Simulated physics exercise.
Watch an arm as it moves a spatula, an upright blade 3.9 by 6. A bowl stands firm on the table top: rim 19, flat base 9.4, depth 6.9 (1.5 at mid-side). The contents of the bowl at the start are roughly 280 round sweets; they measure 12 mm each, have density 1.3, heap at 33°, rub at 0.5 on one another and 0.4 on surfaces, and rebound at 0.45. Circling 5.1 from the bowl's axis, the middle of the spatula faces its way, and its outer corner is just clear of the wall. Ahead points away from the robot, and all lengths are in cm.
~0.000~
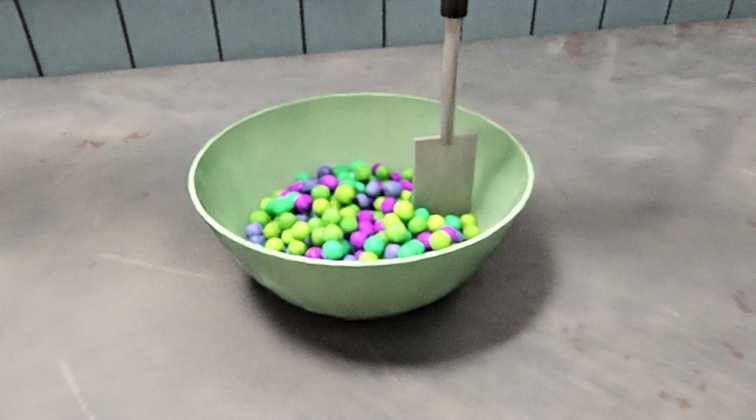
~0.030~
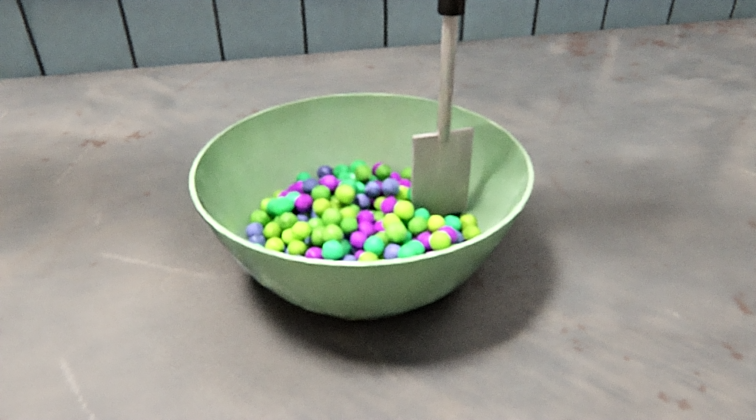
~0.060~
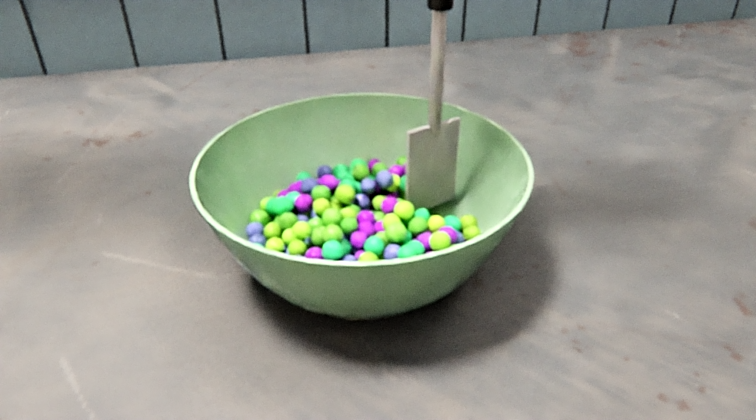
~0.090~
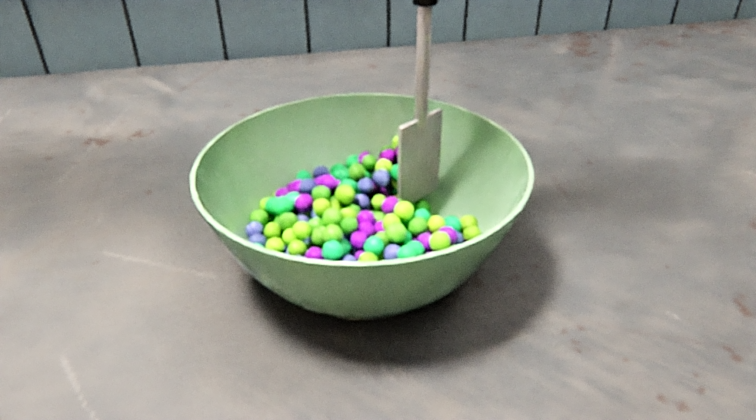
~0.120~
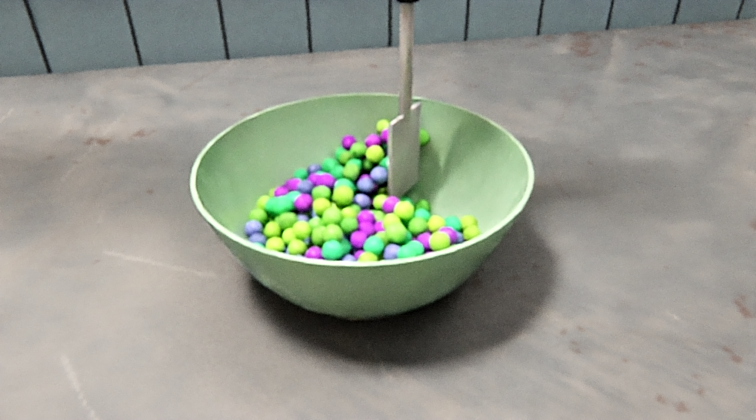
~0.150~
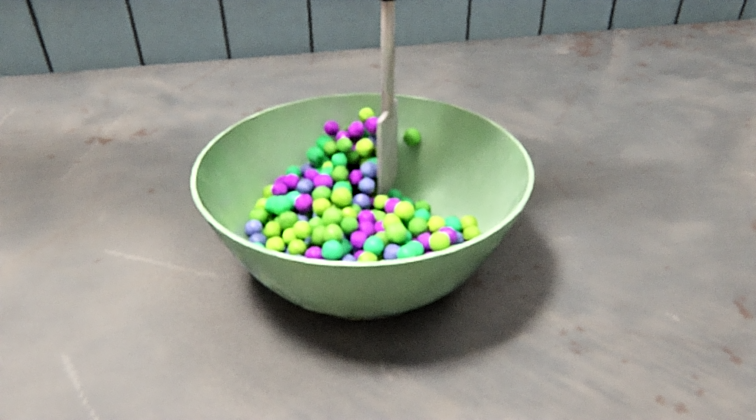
Spatula with a dark handle sweeping leftward through small green, purple and blue balls in a green bowl, pushing some up the far side.
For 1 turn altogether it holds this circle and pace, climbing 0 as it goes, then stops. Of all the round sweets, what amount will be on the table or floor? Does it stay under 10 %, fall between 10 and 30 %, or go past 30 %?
It stays under 10 %.
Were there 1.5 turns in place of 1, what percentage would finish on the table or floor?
I'd reckon near 5 per cent.
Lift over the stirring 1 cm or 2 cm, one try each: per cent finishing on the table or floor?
Some 0 and 0 per cent.
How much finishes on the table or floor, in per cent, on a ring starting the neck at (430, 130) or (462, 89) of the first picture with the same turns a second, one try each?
Roughly 0 and 0 per cent.
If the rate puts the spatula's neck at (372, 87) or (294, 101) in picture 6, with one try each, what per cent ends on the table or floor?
Near 10 in a hundred for the first and near 30 in a hundred for the second.
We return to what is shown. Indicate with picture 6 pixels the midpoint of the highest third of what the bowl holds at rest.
About (409, 161).
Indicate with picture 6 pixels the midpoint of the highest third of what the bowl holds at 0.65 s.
It is centred roughly at (460, 214).
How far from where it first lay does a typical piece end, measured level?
About 8 centimetres.
After 0.40 s, 177° round, highest piece 7 above the table; 284 in the bowl.
After 0.65 s, 293° round, highest piece 8 above the table; 284 in the bowl.
After 0.97 s, 0° round, highest piece 7 above the table; 279 in the bowl, 5 on the table or floor.
After 1.67 s, 0° round, highest piece 7 above the table; 279 in the bowl, 5 on the table or floor.
In the end, 279 in the bowl, 5 on the table or floor. That is 2 % on the table or floor.
